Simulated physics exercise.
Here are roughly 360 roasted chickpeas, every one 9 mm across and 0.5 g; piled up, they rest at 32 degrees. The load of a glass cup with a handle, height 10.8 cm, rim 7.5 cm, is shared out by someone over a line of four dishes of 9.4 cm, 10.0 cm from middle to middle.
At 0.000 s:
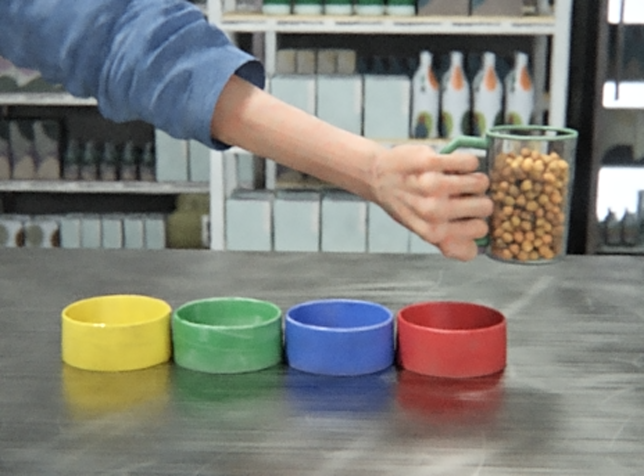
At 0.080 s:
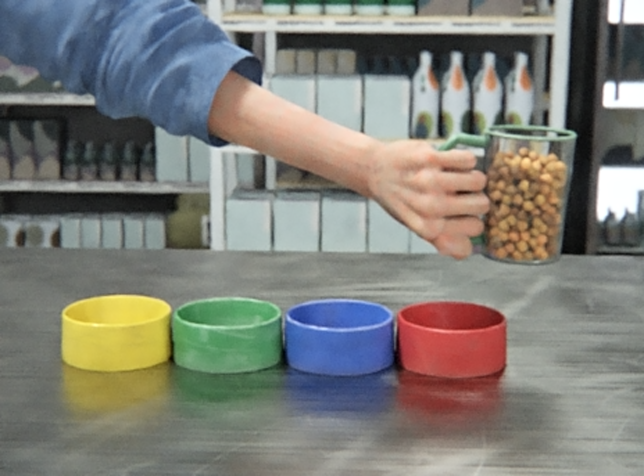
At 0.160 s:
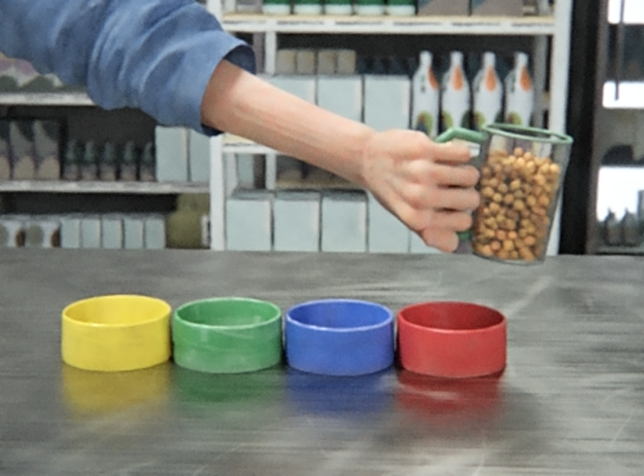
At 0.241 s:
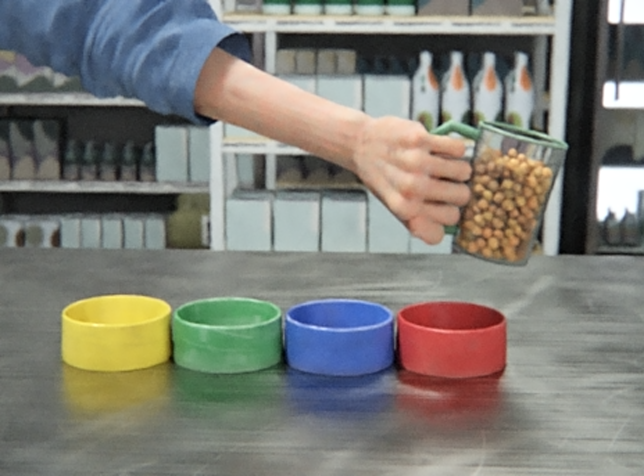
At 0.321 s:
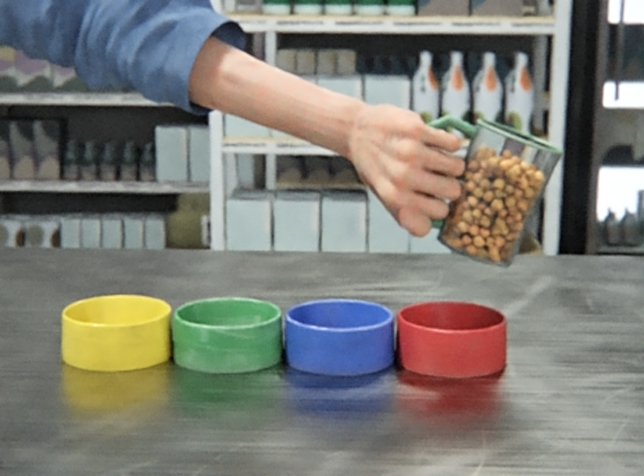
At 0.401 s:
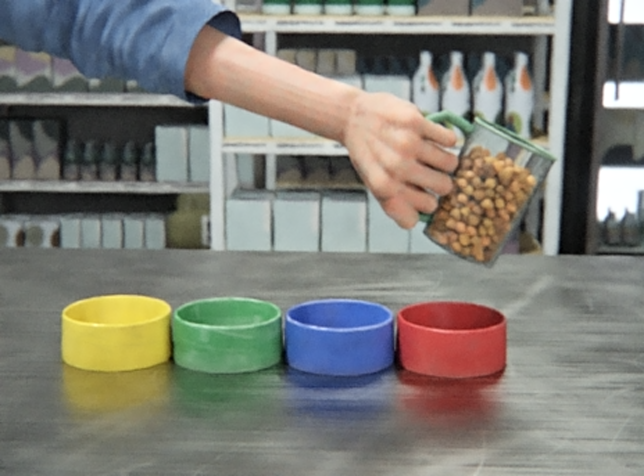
A hand reaching from the upper left, its arm in a rolled blue sleeve, holds a clear cup of roasted chickpeas by its green handle, drifting slightly left while tilting the rim steadily to the right. Below, four empty-looking dishes, yellow, green, blue and red from left to right, sit still on a dark grey tabletop. Blurred shelves of boxes and bottles stand behind, seen from a fixed, slightly raised front view.
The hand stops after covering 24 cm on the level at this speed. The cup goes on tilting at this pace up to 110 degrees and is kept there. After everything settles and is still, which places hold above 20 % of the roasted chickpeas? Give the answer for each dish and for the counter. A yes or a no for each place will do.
In order: Red: You'll see more than a fifth there; blue: You'll see more than a fifth there; green: You'll see a fifth or less there; yellow: You'll see a fifth or less there; counter: You'll see a fifth or less there.
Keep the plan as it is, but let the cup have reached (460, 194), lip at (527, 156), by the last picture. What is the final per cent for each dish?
Per cent kept: Red 0; blue 100; green 0; yellow 0.
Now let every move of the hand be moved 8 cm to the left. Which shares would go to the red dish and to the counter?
In that case red 0; counter 10.
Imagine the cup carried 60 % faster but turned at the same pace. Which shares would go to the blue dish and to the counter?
The shares would then be blue 100 and counter 0.
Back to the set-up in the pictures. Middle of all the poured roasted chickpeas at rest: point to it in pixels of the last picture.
About (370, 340).
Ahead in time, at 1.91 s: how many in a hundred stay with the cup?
35 %.
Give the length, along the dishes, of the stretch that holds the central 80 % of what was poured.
Some 13 cm.
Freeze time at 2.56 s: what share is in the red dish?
Roughly 40 %.
Then, at 1.30 s, tilt 93 degrees; cup holds 100 %.
After 1.91 s, tilt 110 degrees; cup holds 35 %, red 40 %, blue 15 %.
After 2.56 s, tilt 110 degrees; cup holds 5 %, red 40 %, blue 45 %.
At rest (3.3 s), red 40 %, blue 50 %, green 0 %, yellow 0 %, counter 10 %.
